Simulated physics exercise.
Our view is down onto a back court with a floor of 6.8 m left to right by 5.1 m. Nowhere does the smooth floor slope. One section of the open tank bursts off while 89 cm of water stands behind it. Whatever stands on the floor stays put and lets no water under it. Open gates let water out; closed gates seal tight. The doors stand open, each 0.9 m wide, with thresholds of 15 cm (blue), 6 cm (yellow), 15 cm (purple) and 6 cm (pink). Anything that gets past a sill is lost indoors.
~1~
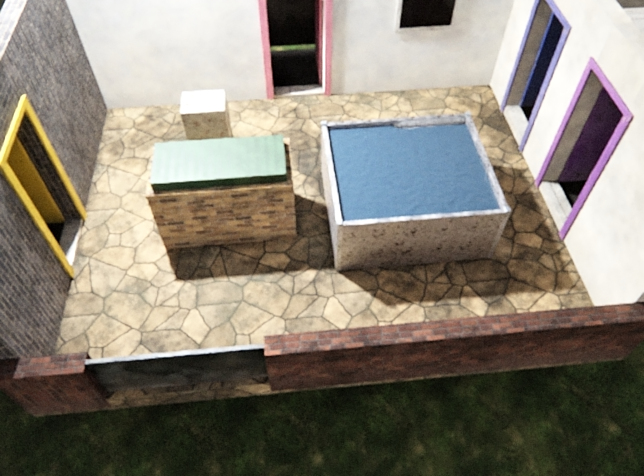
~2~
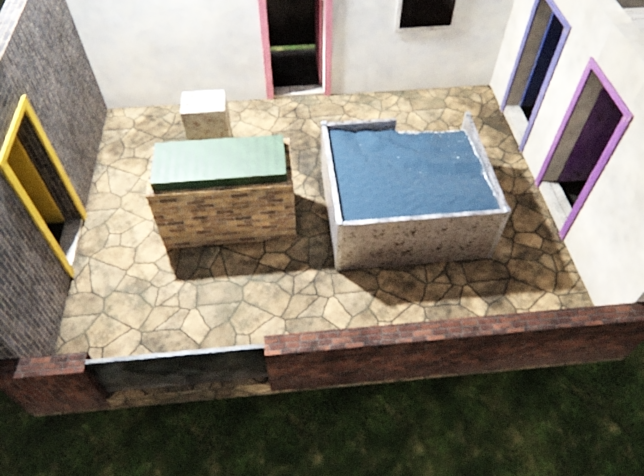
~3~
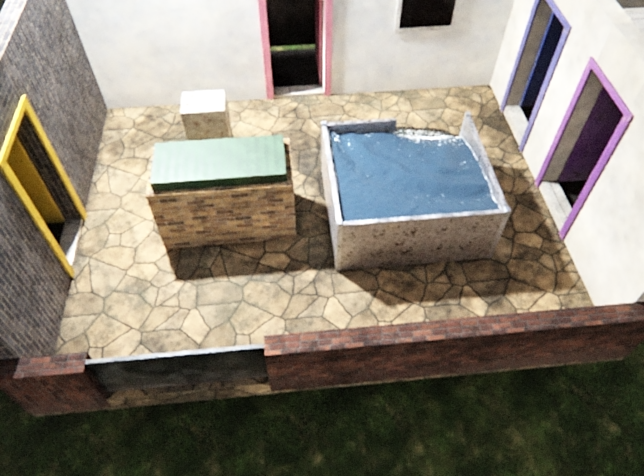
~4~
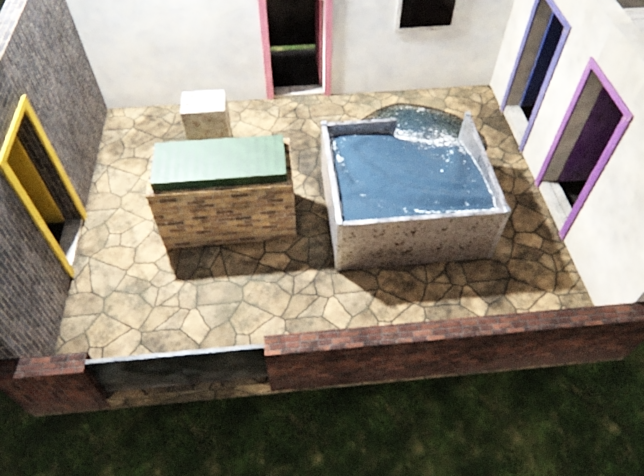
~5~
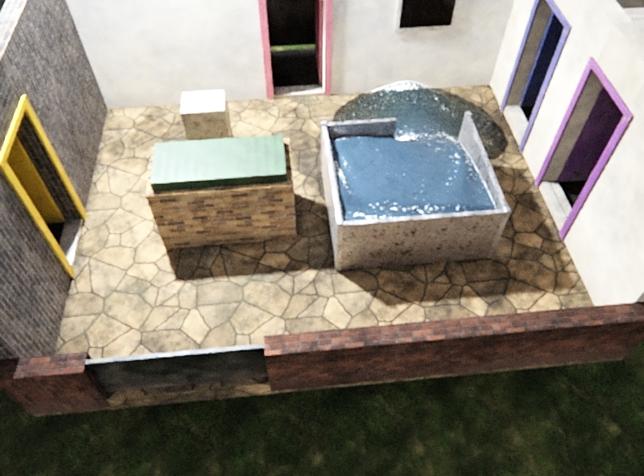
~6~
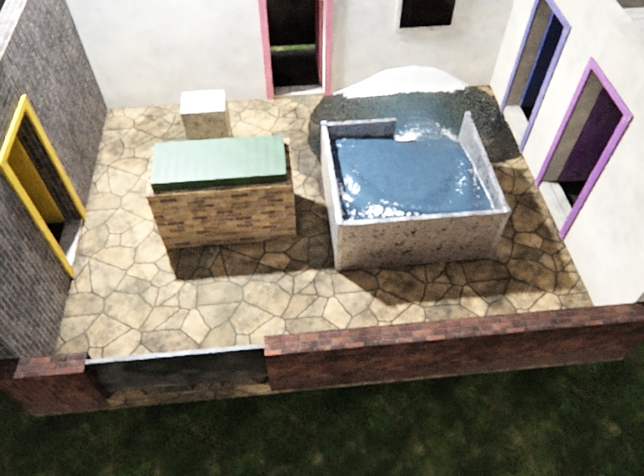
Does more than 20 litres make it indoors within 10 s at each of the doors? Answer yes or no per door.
Blue door, yes; yellow door, yes; purple door, no; pink door, yes.
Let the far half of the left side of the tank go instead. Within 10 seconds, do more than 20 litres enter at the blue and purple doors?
Result: Blue limit not passed, purple limit not passed.
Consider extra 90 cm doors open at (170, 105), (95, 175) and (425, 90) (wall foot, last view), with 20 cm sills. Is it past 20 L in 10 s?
Door 1: Lower; door 2: Lower; door 3: Higher.
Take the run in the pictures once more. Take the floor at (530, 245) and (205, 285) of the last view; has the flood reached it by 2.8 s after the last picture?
I'd call them drenched and then spared.
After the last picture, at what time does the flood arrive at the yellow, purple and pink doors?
Yellow = 2.8 s, purple = 1.6 s, pink = 0.2 s.
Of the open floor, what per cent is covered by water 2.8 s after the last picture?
I'd guess around 60 %.
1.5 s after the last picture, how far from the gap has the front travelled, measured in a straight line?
Around 5.4 metres.
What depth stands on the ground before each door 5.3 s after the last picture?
Centimetres: Blue 16 / yellow 9 / purple 6 / pink 9.
Then, 0.7 s after the last picture water covers 20 % of the floor and is deepest (70 cm) near (482, 87); blue door 22 cm at the sill, 1 L in, yellow door not reached, purple door not reached, pink door 14 cm at the sill, 6 L in.
Then, 1.5 s after the last picture water covers 35 % of the floor and is deepest (46 cm) near (482, 87); blue door 26 cm at the sill, 34 L in, yellow door not reached, purple door not reached, pink door 13 cm at the sill, 24 L in.
Then, 2.8 s after the last picture water covers 60 % of the floor and is deepest (32 cm) near (413, 91); blue door 26 cm at the sill, 91 L in, yellow door 2 cm at the sill, 0 L in, purple door 6 cm at the sill, 0 L in, pink door 12 cm at the sill, 47 L in.
Then, 5.3 s after the last picture water covers 95 % of the floor and is deepest (19 cm) near (472, 87); blue door 16 cm at the sill, 141 L in, yellow door 9 cm at the sill, 9 L in, purple door 6 cm at the sill, 0 L in, pink door 9 cm at the sill, 70 L in.
Then, 9.3 s after the last picture water covers 95 % of the floor and is deepest (16 cm) near (305, 321); blue door 9 cm at the sill, 144 L in, yellow door 13 cm at the sill, 39 L in, purple door 8 cm at the sill, 0 L in, pink door 5 cm at the sill, 75 L in.
